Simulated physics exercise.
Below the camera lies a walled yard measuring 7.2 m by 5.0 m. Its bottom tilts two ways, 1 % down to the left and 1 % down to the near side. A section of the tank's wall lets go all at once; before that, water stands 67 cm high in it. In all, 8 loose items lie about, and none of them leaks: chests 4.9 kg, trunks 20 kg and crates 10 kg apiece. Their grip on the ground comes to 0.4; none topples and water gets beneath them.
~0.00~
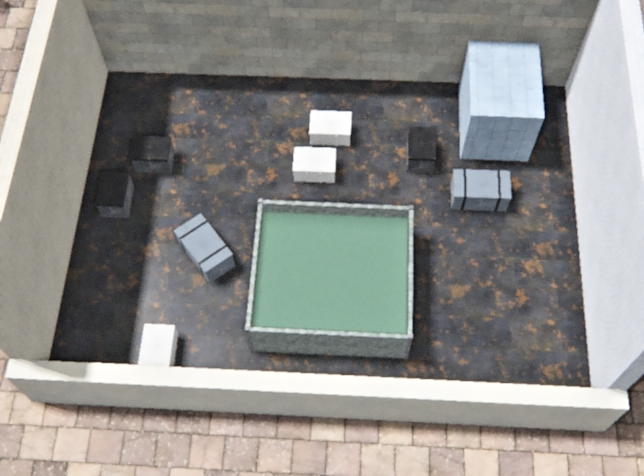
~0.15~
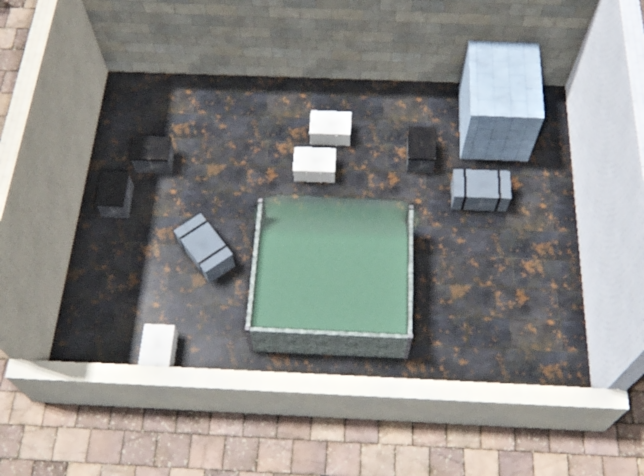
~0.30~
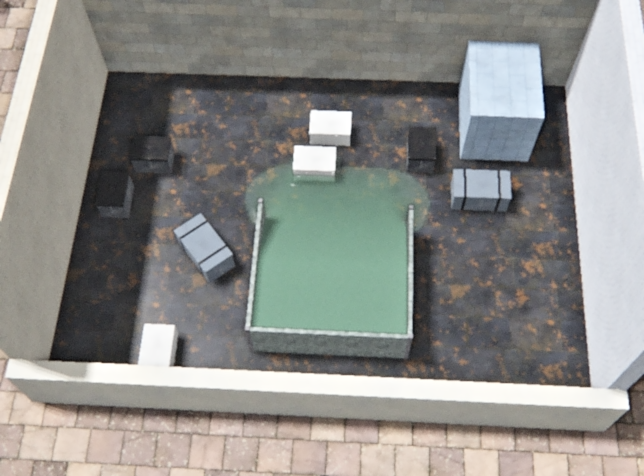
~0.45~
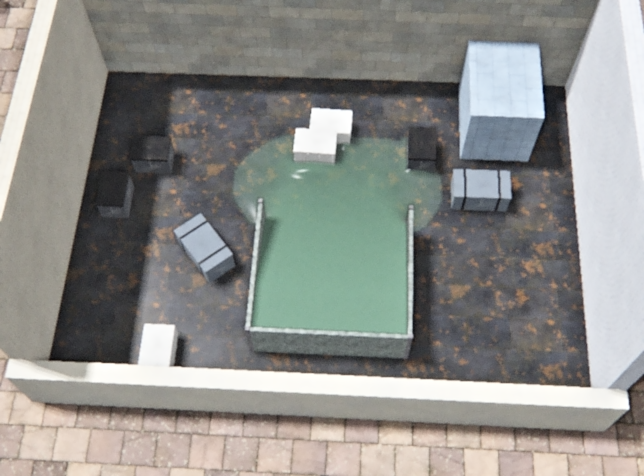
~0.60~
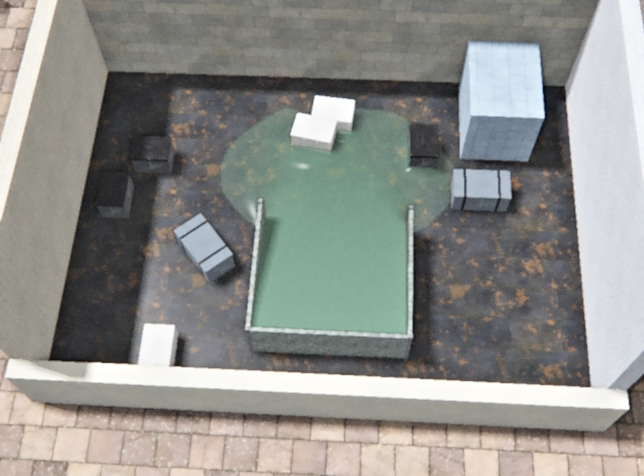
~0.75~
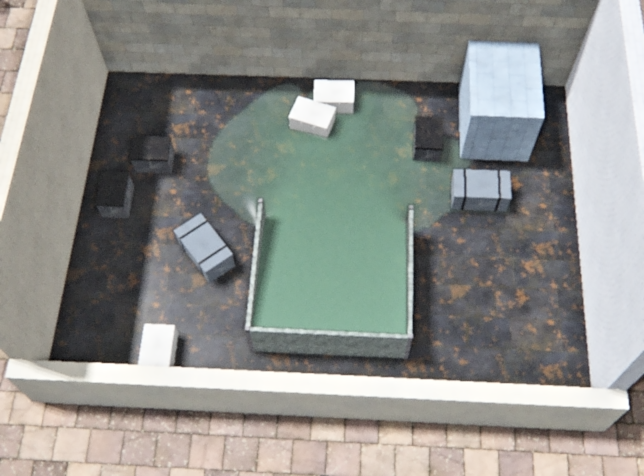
Green water spreading from the open back of a tank across a dark walled yard, pushing two white blocks toward the back wall.
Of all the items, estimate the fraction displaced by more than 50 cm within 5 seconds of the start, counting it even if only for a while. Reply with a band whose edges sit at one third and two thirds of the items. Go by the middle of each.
Band: Two thirds or above.
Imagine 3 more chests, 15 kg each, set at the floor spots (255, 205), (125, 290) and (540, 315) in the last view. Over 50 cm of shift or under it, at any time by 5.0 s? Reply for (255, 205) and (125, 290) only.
The first comes out beyond the limit, the second beyond the limit.
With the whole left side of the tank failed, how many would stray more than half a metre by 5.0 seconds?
The answer would then be 5.
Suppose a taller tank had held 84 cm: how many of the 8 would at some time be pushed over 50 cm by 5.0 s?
Then it comes to 7.
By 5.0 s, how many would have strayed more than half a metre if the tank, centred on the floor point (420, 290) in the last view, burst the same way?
That would give 6.
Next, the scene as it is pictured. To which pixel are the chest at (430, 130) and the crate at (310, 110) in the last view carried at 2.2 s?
Somewhere about (450, 73) and (229, 101).
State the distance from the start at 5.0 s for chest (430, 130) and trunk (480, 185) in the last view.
Going in order, that's 250 cm for one and 250 cm for the other.
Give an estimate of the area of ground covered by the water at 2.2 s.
17 m2.
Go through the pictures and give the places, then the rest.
A crate at (315, 159) rests on the ground; a crate at (331, 122) rests on the ground; 3.7 m2 under water; 0 of 8 have shifted, in the first frame.
A crate at (315, 159), on the bottom; a crate at (331, 122), on the bottom; water covers 4.8 m2; 0 of 8 have shifted, in the second frame.
A crate at (315, 158), on the bottom; a crate at (331, 122), on the bottom; water covers 6.1 m2; 0 of 8 have shifted, in the third frame.
A crate at (315, 141), on the bottom, 29 cm from its start; a crate at (331, 121), on the bottom, 3 cm from its start; 7.6 m2 under water; 1 of 8 have shifted, in the fourth frame.
A crate at (314, 128) rests on the ground, 51 cm from its start; a crate at (333, 109) rests on the ground, 25 cm from its start; water covers 9.3 m2; 2 of 8 have shifted, in the fifth frame.
A crate at (312, 112), on the bottom, 79 cm from its start; a crate at (334, 91), on the bottom, 56 cm from its start; water covers 11.1 m2; 3 of 8 have shifted, in the sixth frame.
After 1.1 s 3 of 8 are over 50 cm from their spots; 3 afloat.
After 2.2 s 3 of 8 are over 50 cm from their spots; 3 afloat.
After 3.5 s 5 of 8 are over 50 cm from their spots; 3 afloat.
After 5.0 s 6 of 8 are over 50 cm from their spots, and 6 have been at some point; 4 afloat.
